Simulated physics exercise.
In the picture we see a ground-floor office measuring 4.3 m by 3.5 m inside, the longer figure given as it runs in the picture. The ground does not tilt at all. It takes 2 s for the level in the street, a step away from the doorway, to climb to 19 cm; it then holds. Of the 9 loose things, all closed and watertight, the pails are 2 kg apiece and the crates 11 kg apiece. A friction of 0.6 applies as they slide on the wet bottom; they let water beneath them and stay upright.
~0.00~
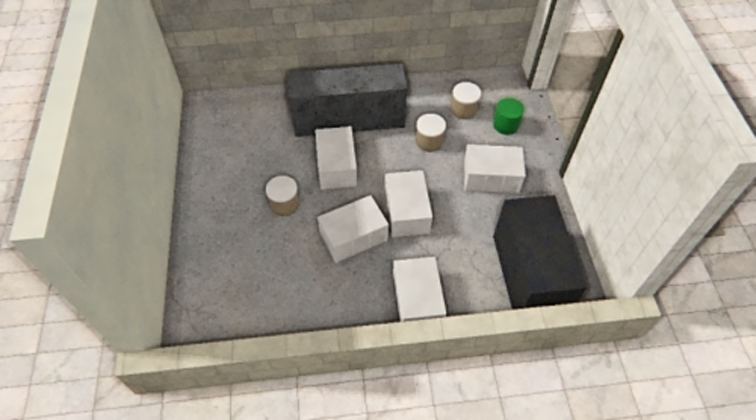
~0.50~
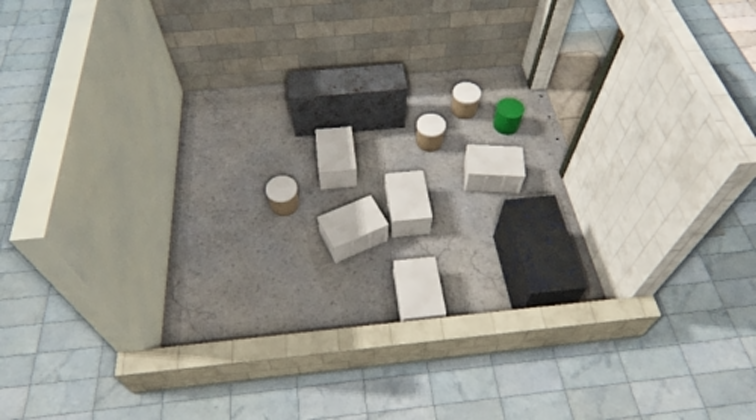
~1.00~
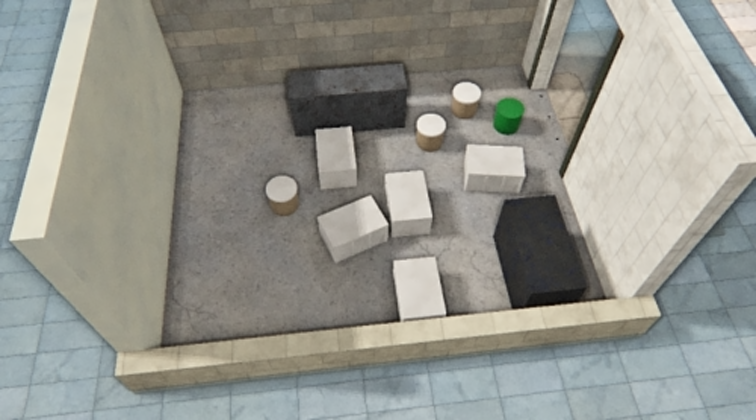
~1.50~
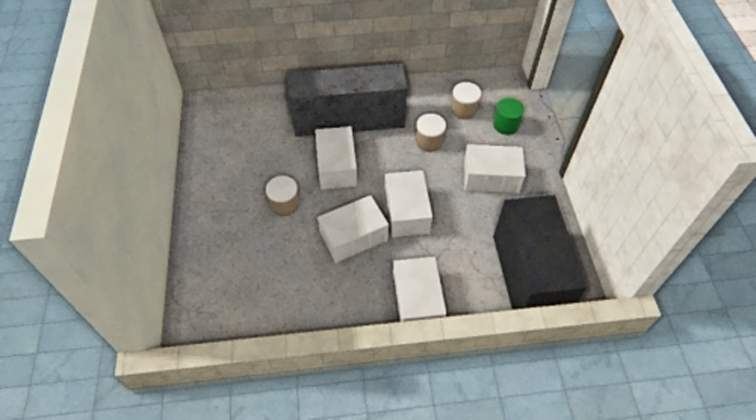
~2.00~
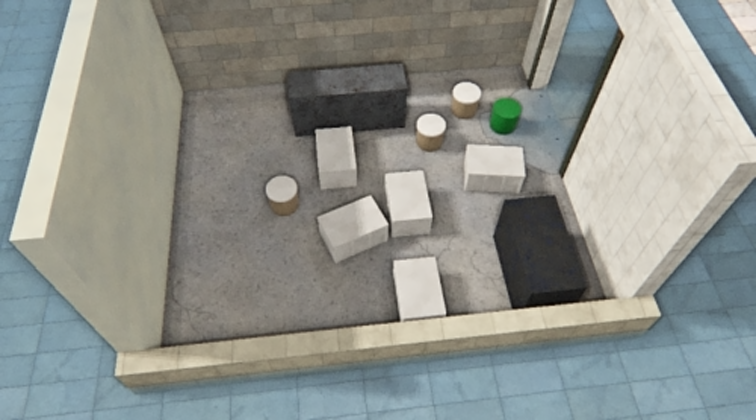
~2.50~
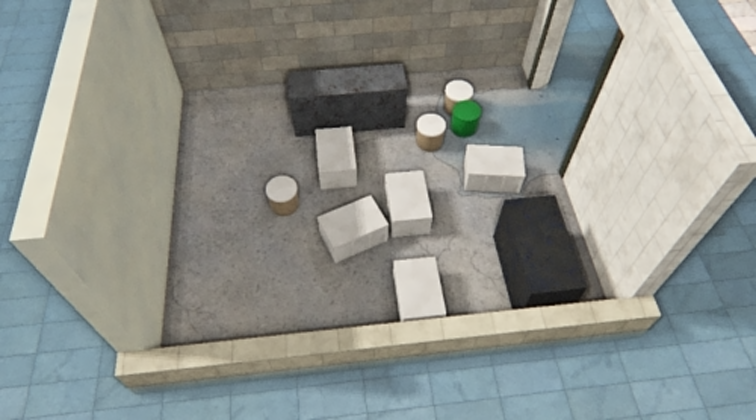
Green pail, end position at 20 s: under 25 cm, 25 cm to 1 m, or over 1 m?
Over 1 m.
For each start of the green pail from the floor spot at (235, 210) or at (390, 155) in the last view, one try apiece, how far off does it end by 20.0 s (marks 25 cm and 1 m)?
In turn: It travels far; it ends far away.
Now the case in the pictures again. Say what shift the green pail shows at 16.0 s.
Roughly 250 centimetres by that point.
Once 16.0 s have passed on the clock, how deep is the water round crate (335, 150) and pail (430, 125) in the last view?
Roughly 13 and 14 cm.
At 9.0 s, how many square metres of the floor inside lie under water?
About 14 m2 is covered.
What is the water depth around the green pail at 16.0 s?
Somewhere close to 15 cm.
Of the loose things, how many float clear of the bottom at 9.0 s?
By my count, 9.
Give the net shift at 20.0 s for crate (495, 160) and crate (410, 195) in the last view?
Shifts: 30 cm / 150 cm.
After 4.0 s the green pail is near (356, 144), 1.9 m from its start, afloat; 2 afloat.
After 9.0 s the green pail is near (405, 298), 2.7 m from its start, afloat; 9 afloat.
After 16.0 s the green pail is near (468, 296), 2.5 m from its start, afloat; 9 afloat.
After 20.0 s the green pail is near (430, 201), 1.7 m from its start, afloat; 9 afloat.
